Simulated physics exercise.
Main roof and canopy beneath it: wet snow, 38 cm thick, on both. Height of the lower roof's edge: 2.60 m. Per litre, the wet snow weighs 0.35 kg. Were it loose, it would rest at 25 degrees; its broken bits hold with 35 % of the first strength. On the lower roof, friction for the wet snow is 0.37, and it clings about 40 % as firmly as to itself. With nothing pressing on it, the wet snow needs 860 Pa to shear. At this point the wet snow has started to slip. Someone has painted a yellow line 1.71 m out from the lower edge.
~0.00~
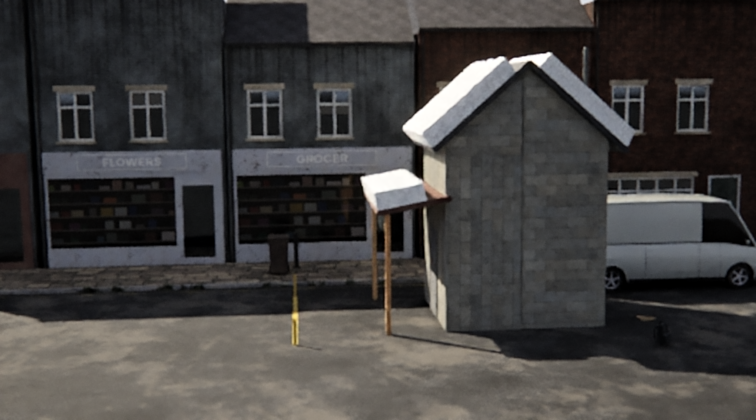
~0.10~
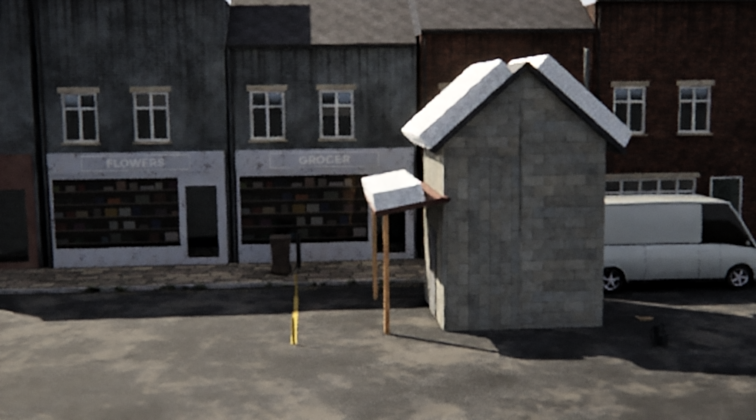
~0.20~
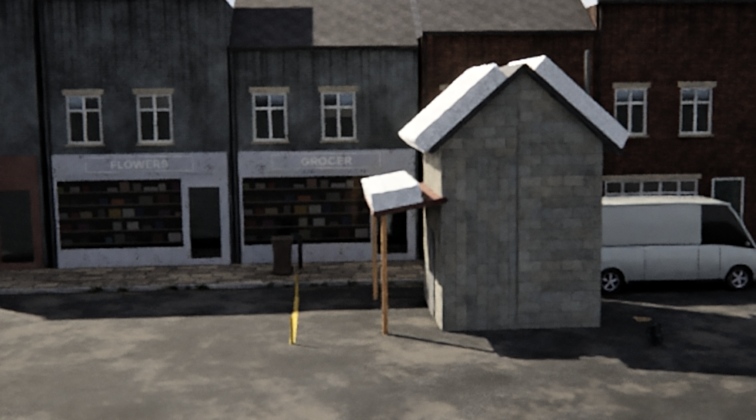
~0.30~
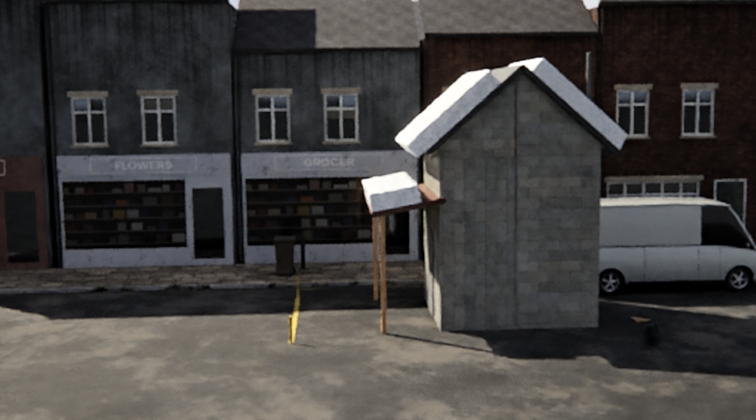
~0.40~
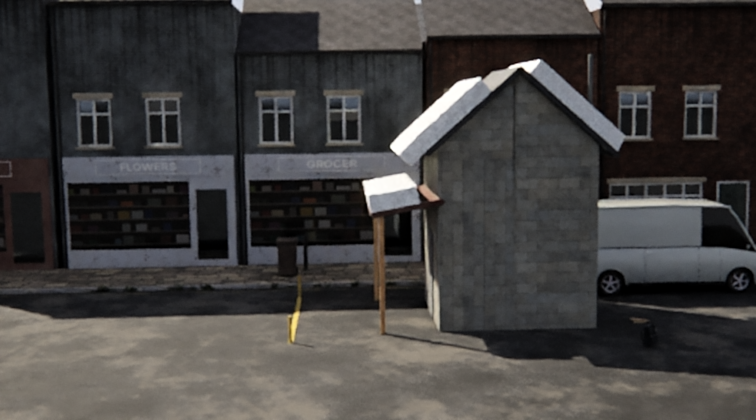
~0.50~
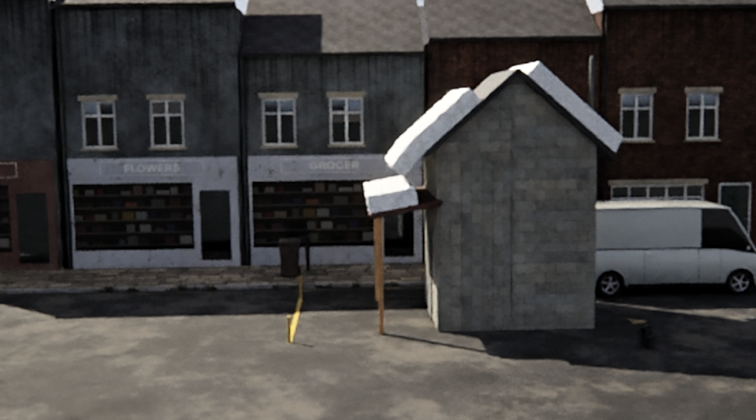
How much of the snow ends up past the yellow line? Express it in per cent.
About 48 %.
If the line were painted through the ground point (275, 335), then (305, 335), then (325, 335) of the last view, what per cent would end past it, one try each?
The three tries give 40 %, 55 % and 70 % in turn.
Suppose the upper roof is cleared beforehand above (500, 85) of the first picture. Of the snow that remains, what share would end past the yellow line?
Roughly 40 per cent.
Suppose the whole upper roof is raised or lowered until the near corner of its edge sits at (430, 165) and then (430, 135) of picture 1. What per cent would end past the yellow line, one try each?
40 %, then 50 %.
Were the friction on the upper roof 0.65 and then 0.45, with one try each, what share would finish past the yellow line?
Respectively near 16 % and near 30 %.
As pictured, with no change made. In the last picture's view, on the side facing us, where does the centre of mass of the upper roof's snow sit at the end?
At about (269, 325).
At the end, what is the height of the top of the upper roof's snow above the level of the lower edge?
Looks like around 0.4 m above that edge.
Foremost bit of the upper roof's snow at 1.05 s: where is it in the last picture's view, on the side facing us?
Near (333, 223).
After 1.05 s, 6 % is below the lower edge and 0 % is past the line.
After 1.70 s, 78 % is below the lower edge and 31 % is past the line.
After 2.35 s, 80 % is below the lower edge and 48 % is past the line.
After 3.00 s, 81 % is below the lower edge and 48 % is past the line.
After 3.20 s, 81 % is below the lower edge and 48 % is past the line.
